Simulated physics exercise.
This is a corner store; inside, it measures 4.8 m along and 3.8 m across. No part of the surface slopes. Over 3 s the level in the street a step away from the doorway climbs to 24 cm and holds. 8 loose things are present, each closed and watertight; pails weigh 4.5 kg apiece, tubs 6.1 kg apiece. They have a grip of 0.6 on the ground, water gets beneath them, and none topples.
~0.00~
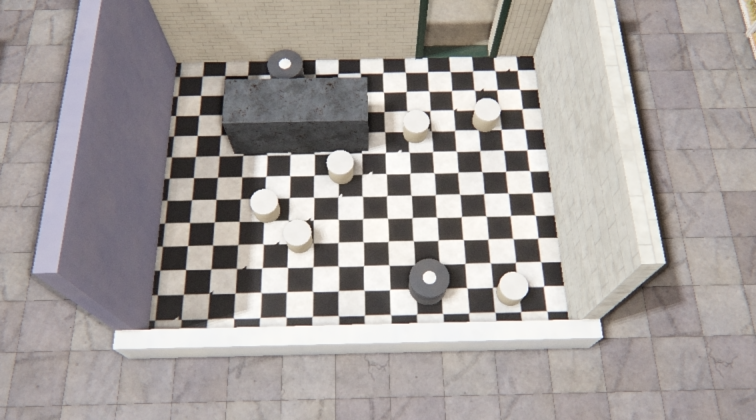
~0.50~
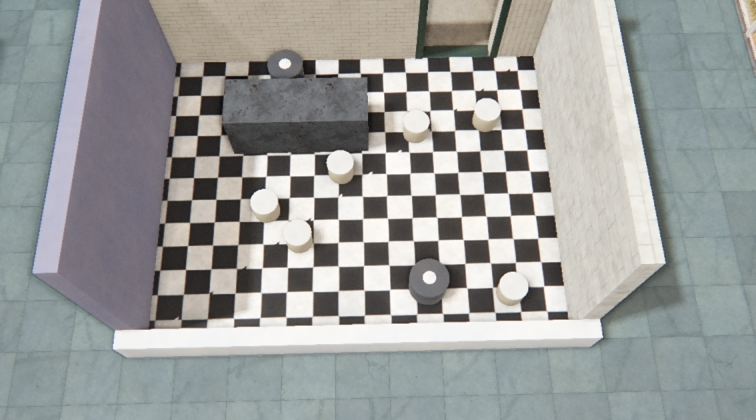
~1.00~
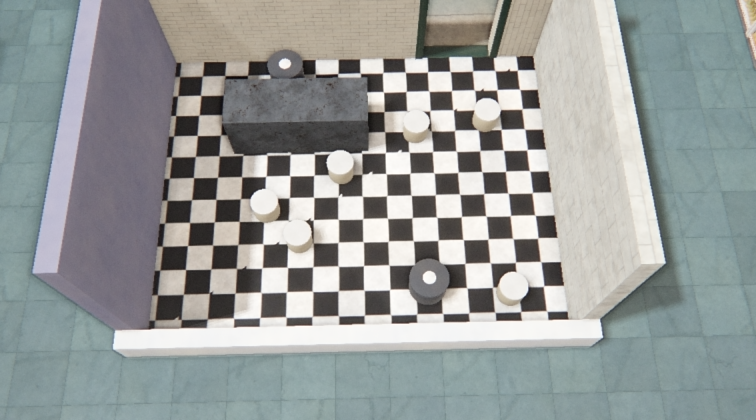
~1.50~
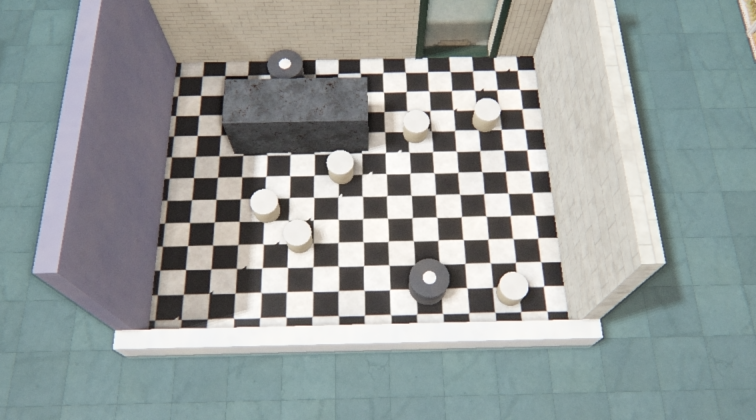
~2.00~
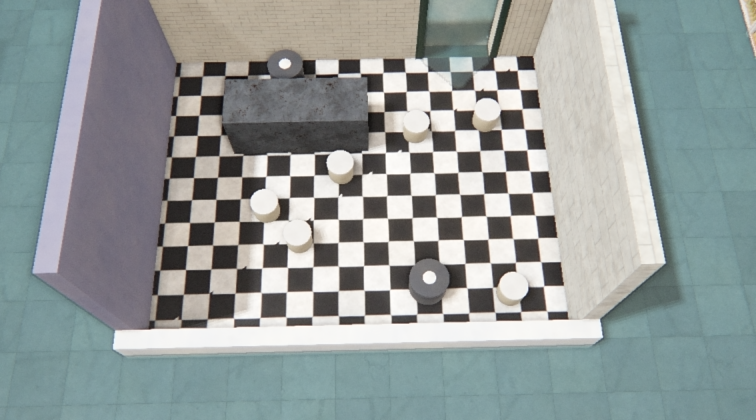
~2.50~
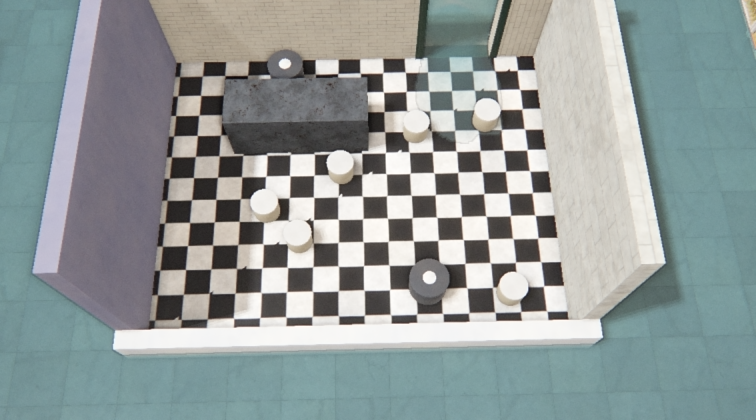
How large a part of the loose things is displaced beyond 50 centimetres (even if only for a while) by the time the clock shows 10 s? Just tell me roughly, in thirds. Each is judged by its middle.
Roughly one to two thirds.
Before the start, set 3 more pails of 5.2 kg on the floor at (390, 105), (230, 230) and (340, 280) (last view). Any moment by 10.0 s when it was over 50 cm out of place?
One by one, in that order: Below it, below it, above it.
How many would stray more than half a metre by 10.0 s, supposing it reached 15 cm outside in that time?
It would come to 3 of them.
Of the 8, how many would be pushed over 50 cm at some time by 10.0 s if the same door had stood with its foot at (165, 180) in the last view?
Then the count would be 5.
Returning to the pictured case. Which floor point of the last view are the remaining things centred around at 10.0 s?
Mean position approx. (297, 216).
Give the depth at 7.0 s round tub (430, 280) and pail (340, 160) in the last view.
Depth approx. 6 cm / 2 cm.
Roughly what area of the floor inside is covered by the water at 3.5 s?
Some 4.5 m2 of it.
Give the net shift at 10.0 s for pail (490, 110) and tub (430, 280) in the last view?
In turn: 200 cm, 300 cm.
After 3.5 s 1 of 8 are over 50 cm from their spots; 0 afloat.
After 4.5 s 2 of 8 are over 50 cm from their spots; 0 afloat.
After 7.0 s 3 of 8 are over 50 cm from their spots; 4 afloat.
After 10.0 s 5 of 8 are over 50 cm from their spots, and 5 have been at some point; 4 afloat.
